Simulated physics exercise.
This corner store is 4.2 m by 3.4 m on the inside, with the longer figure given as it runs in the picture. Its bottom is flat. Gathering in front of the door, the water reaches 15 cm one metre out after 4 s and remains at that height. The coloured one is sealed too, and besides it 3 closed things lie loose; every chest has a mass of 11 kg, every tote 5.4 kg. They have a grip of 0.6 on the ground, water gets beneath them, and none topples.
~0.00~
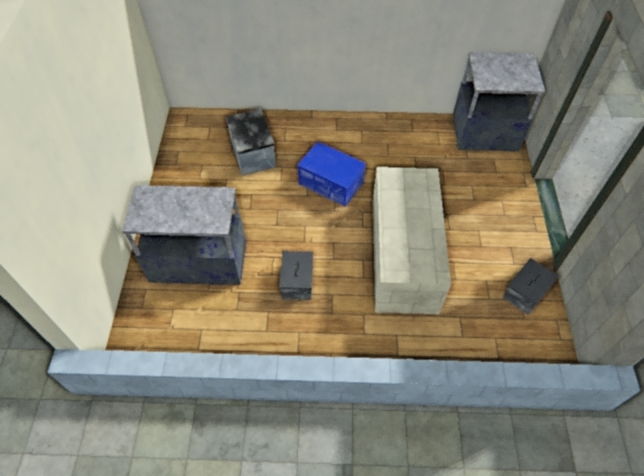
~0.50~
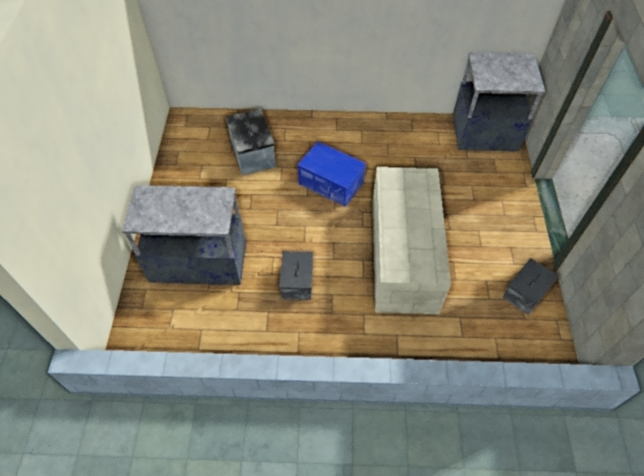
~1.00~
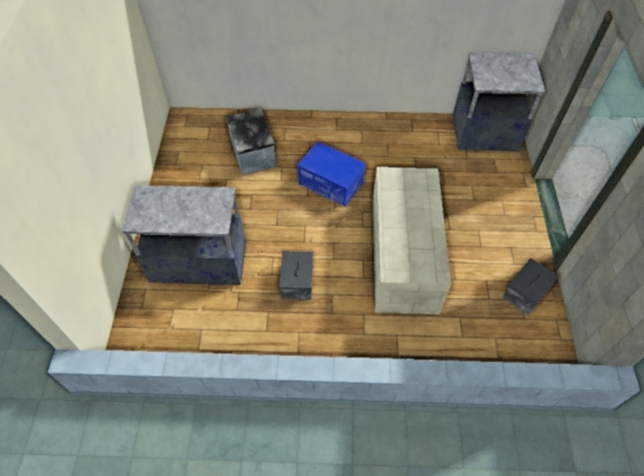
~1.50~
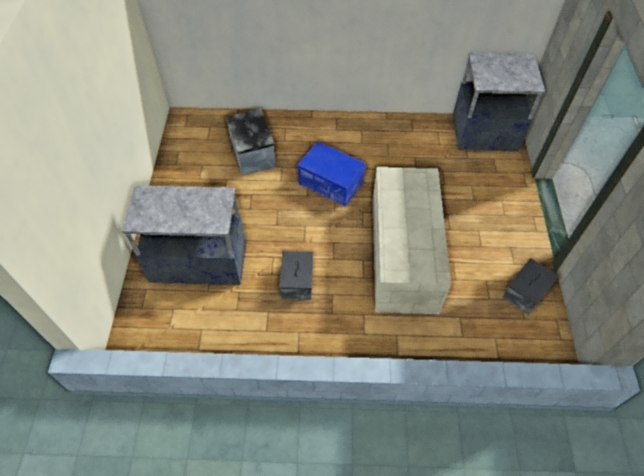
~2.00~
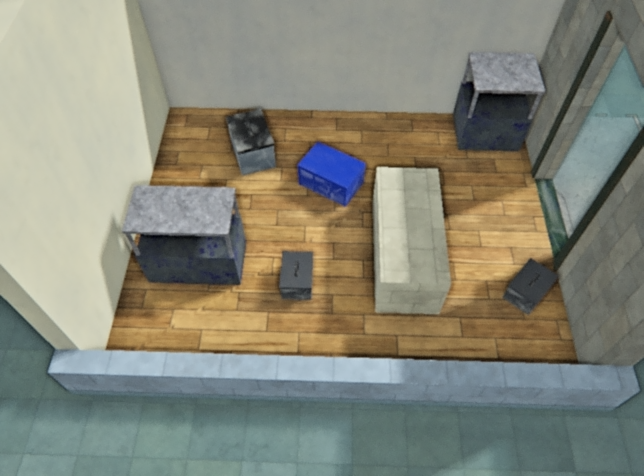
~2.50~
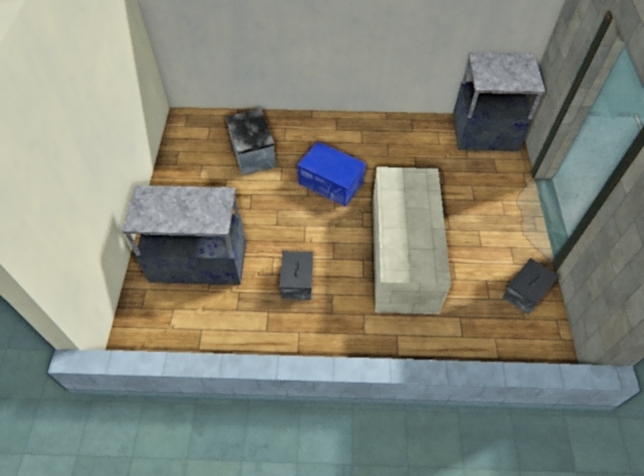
Water spreading over the pavement outside a wood-floored room, then just entering at the right doorway while the crates sit still.
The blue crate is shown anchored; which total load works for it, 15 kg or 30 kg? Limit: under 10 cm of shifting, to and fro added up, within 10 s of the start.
15 kg already.
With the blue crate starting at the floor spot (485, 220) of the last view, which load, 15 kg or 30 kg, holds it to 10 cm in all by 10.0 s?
The answer: You need the heavier weight.
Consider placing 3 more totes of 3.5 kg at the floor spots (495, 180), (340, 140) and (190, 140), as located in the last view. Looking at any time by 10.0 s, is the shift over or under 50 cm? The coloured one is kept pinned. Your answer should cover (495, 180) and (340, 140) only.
Results: Threshold not reached; threshold exceeded.
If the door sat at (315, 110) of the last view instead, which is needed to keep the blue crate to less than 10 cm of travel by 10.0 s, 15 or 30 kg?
Under that setup, the heavy option is needed.
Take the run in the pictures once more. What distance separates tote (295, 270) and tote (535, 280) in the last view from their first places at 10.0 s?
In turn: 0 cm, 40 cm.
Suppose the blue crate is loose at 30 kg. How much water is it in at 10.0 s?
Something like 4 centimetres.
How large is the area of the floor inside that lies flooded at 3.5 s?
1.5 m2.
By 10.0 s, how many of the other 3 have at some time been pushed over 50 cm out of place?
Answer: 0.
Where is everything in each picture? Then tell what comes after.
The first frame shows the blue crate at (332, 164), on the bottom; water covers 0.0 m2; 0 of 4 have shifted.
The second frame shows the blue crate at (332, 164) rests on the ground; water covers 0.0 m2; 0 of 4 have shifted.
The third frame shows the blue crate at (332, 164), on the bottom; water covers 0.0 m2; 0 of 4 have shifted.
The fourth frame shows the blue crate at (332, 164), on the bottom; water covers 0.0 m2; 0 of 4 have shifted.
The fifth frame shows the blue crate at (332, 164) rests on the ground; water covers 0.0 m2; 0 of 4 have shifted.
The sixth frame shows the blue crate at (332, 164) rests on the ground; water covers 0.2 m2; 0 of 4 have shifted.
After 3.5 s the blue crate would be 0 cm from its start with 15 kg and 0 cm from its start with 30 kg; 0 cm of water round it then.
After 4.5 s the blue crate would be 0 cm from its start with 15 kg and 0 cm from its start with 30 kg; 1 cm of water round it then.
After 7.0 s the blue crate would be 0 cm from its start with 15 kg and 0 cm from its start with 30 kg; 2 cm of water round it then.
After 10.0 s the blue crate would be 0 cm from its start with 15 kg and 0 cm from its start with 30 kg; 4 cm of water round it then.
